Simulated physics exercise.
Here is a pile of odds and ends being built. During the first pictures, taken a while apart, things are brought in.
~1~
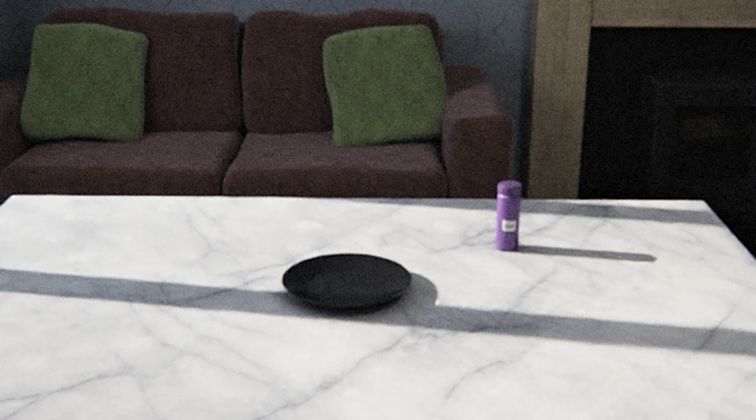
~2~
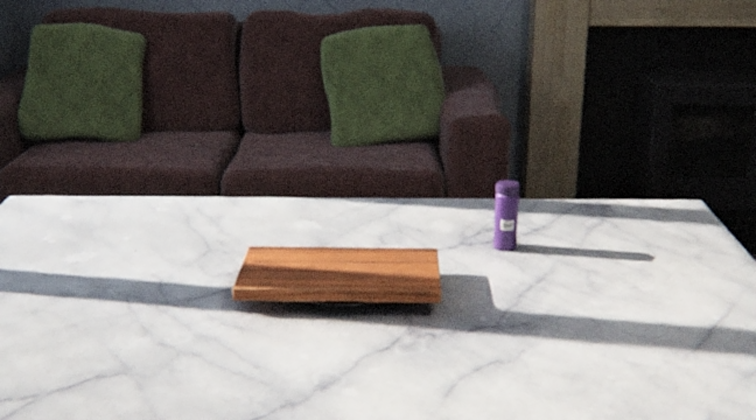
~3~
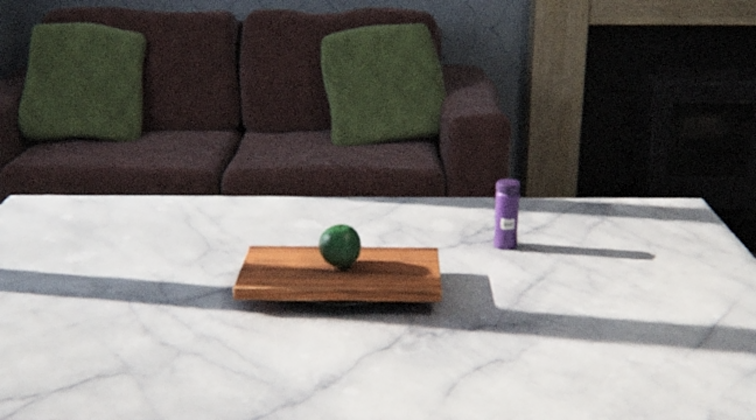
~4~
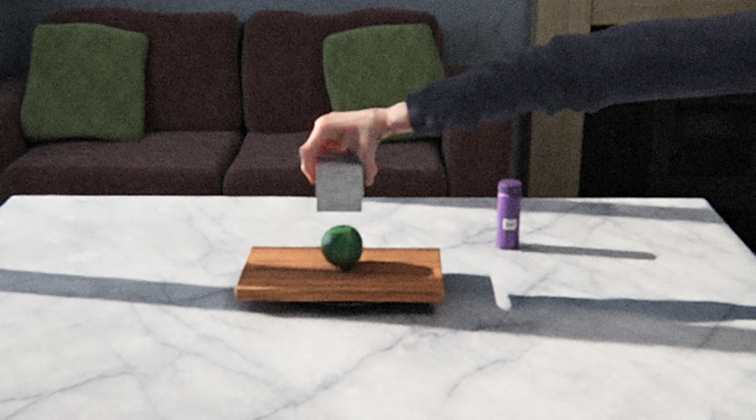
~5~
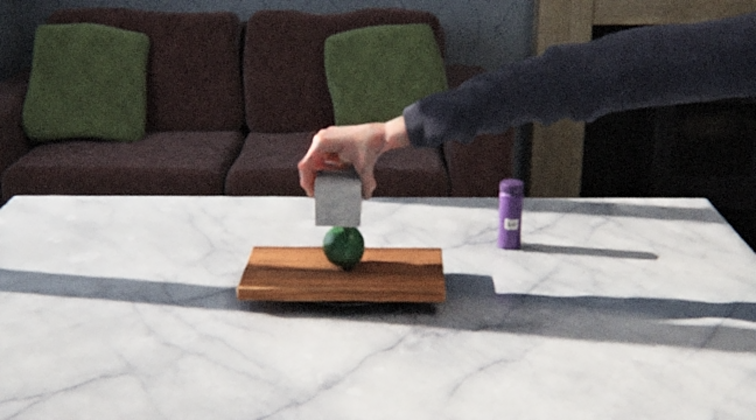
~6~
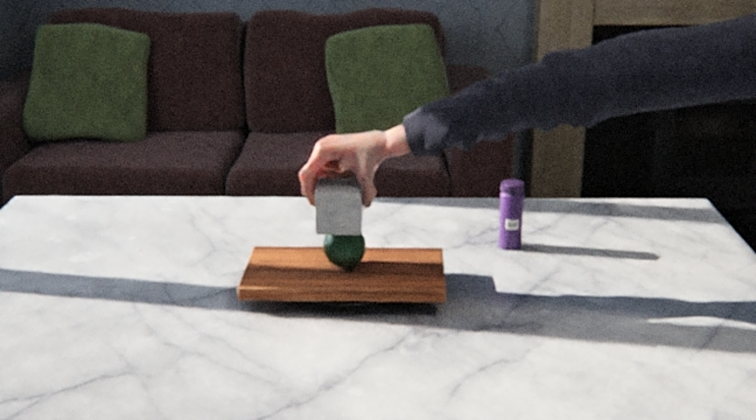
At the start, a dark round dish sits on a marble table near a purple shaker. A wooden board then appears in place of the dish, and a round green apple appears on it. A hand reaches in from the right and lowers a pale block onto the apple.
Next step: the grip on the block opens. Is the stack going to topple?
Yes, it topples.
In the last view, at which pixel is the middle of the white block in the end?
It ends up close to (258, 246).
Then, 0.40 s on from there, white block now fallen.
Then, 0.50 s on from there, things are still on the move.
Then, 0.60 s on from there, as before.
In the end, fallen, white block; the other 4 unmoved. At the end, from the last picture's camera, white block near (258, 246). The pile gives way.
